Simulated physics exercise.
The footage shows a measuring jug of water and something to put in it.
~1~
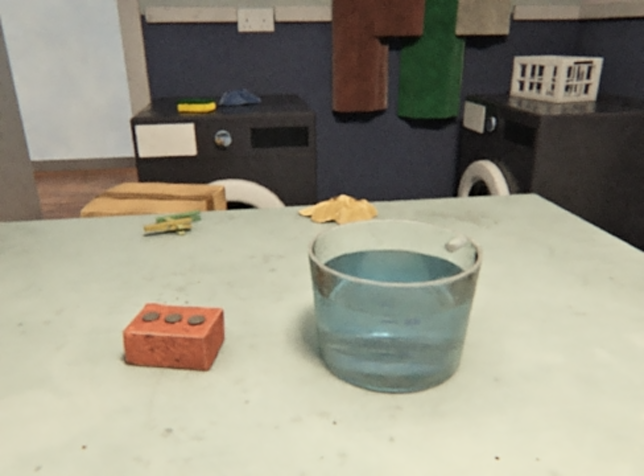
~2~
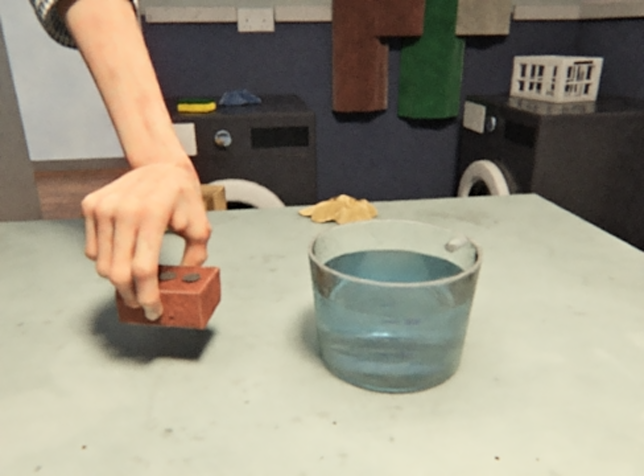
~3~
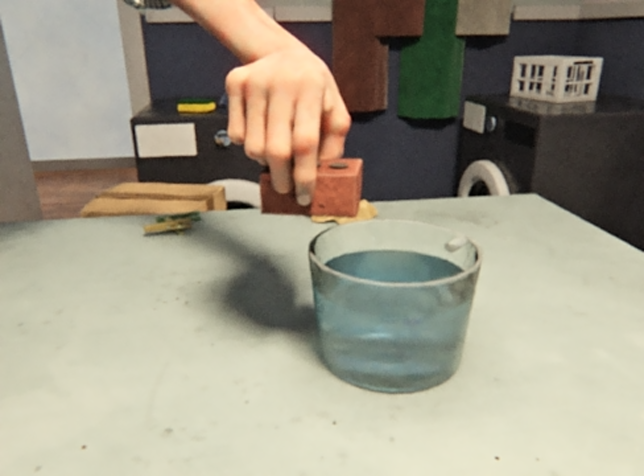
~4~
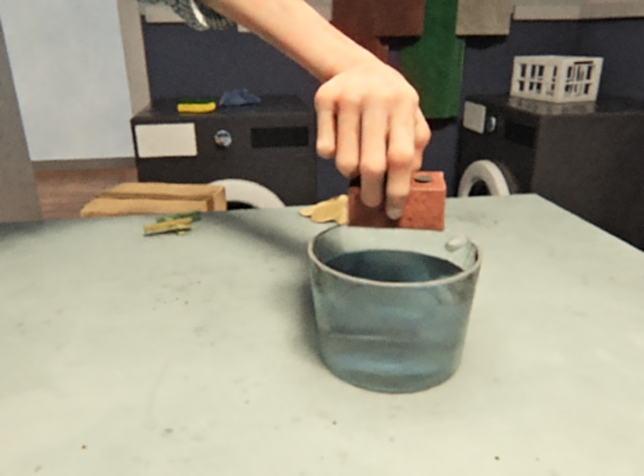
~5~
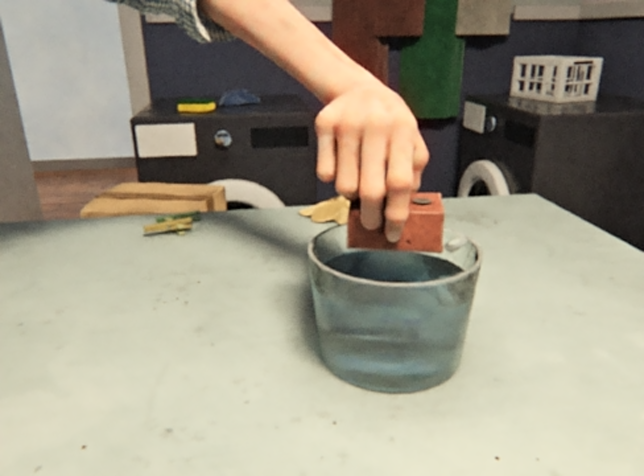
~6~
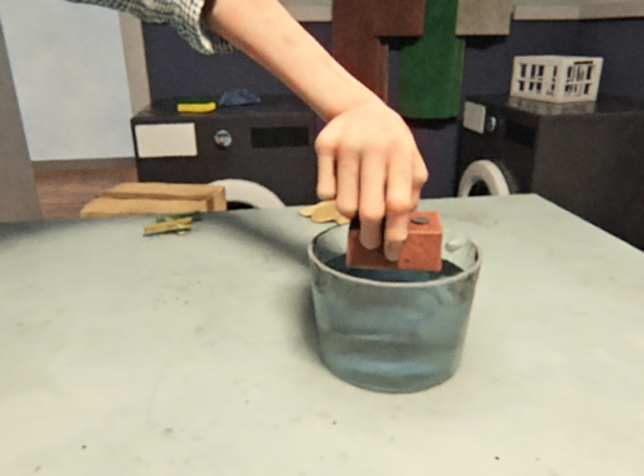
A hand picking up a small red brick from a pale tabletop, carrying it right and lowering it over a jug of water.
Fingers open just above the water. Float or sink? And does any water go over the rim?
Once released it goes down; meanwhile the measuring jug keeps every drop.
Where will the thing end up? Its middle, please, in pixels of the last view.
In the final view it sits close to pixel (390, 327).
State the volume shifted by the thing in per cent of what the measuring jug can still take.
Roughly 40 %.
A moment on, the piece of brick enters the water; the measuring jug is about three quarters full.
Further on, the piece of brick goes on down; the measuring jug is about three quarters full.
When it is over, the piece of brick rests at the bottom; the measuring jug is about three quarters full; none went over.
